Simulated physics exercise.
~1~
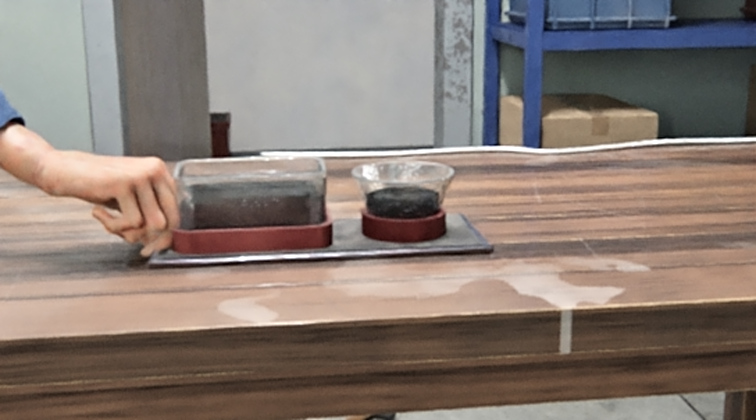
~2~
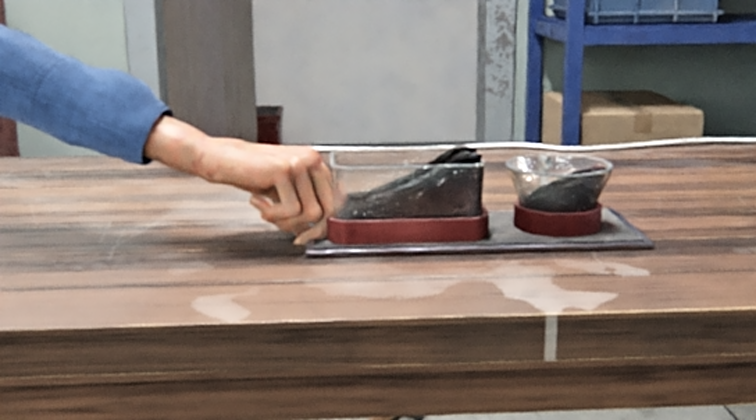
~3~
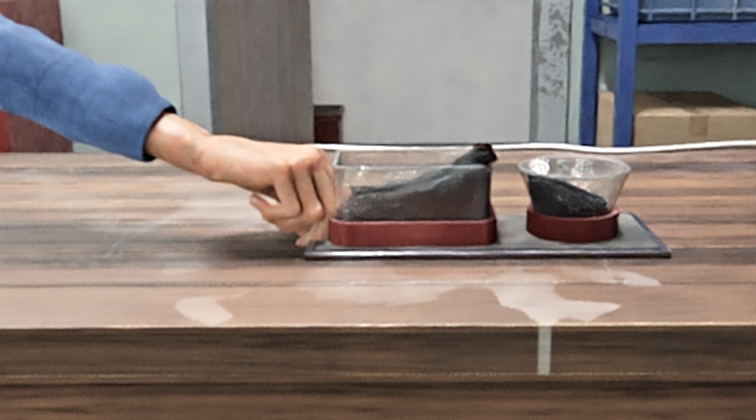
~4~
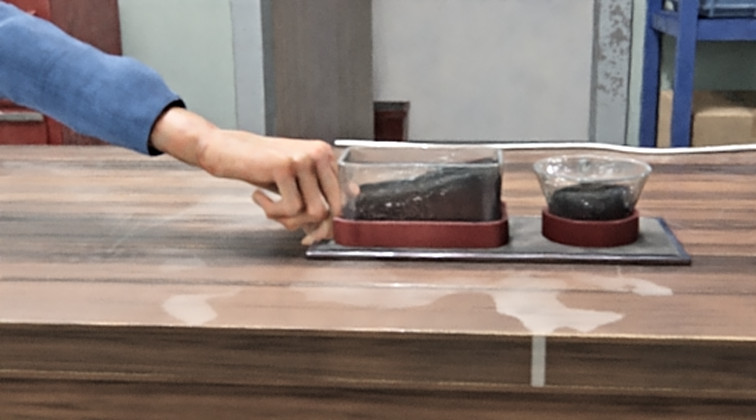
A dark tray carrying a clear rectangular food box and a wide clear cup, both open and holding dark liquid in red holders, slides right across a wooden table, with a hand at its left end. As the tray slows, the liquid surges up the right side of the box, peaking above the rim, and tilts in the cup. The dark crest then drops lower at the box's right corner while the cup's liquid leans left. Finally, the tray barely moves, the hand stays beside it, and both surfaces look flatter, still slightly uneven, with the containers upright.
